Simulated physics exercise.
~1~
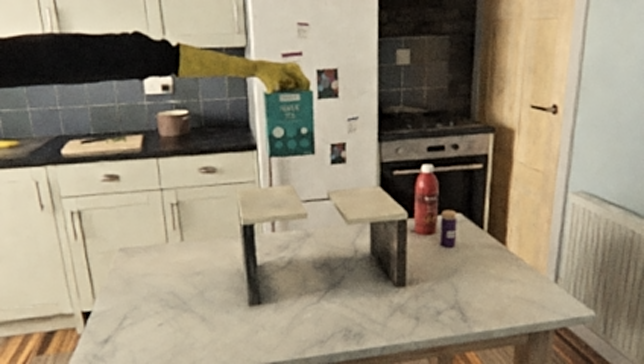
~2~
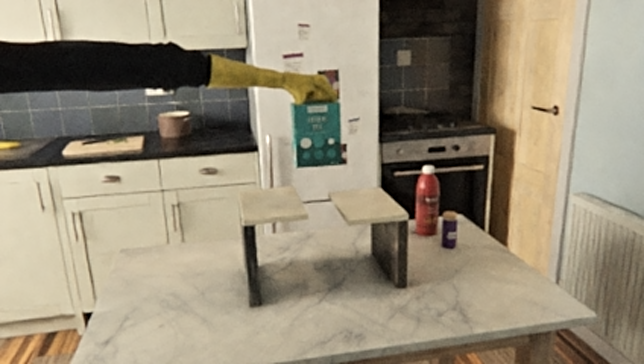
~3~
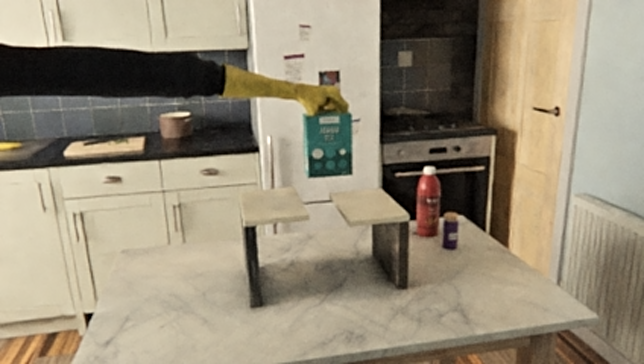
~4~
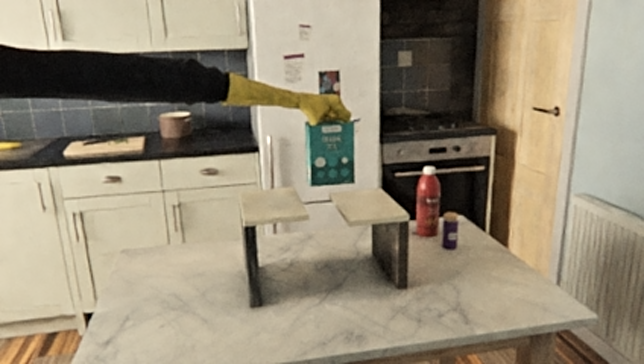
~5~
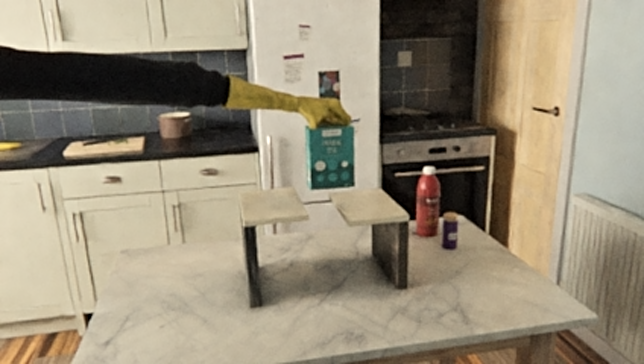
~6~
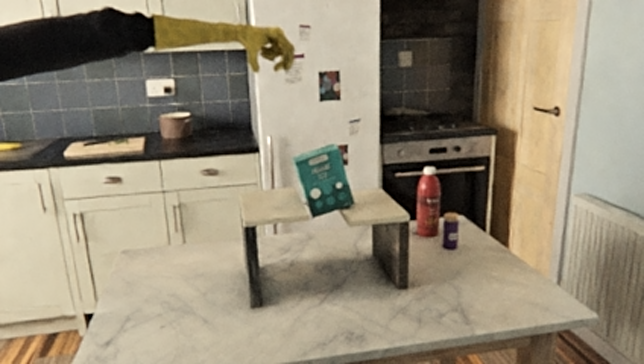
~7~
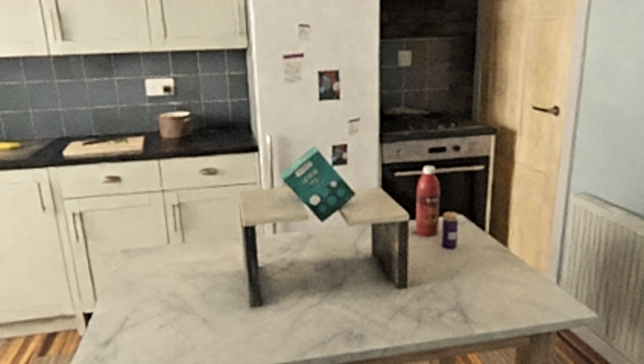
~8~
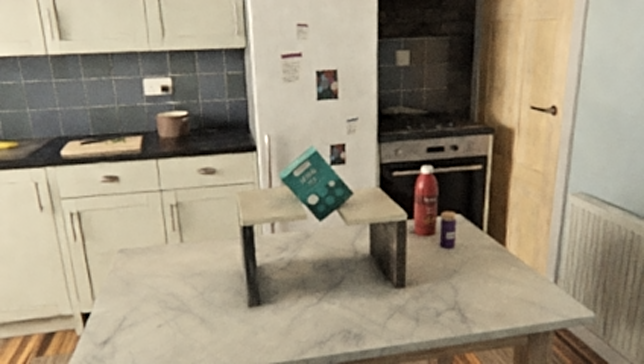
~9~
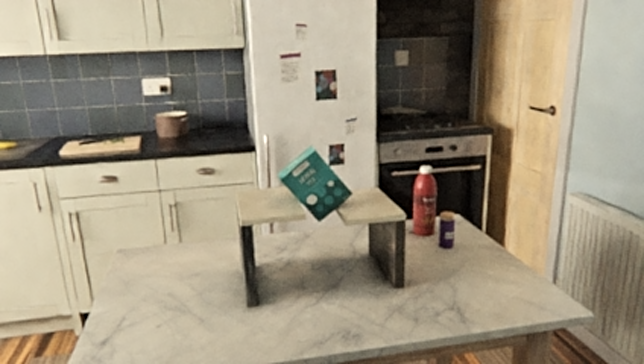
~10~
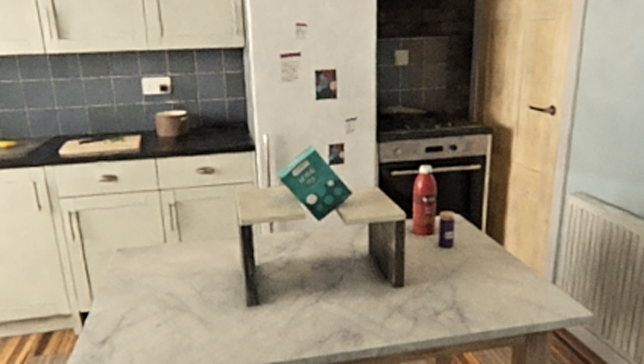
Turquoise packet lowered by a yellow-gloved hand over a gap between two small stands, released, tipping and lodging at a slant.
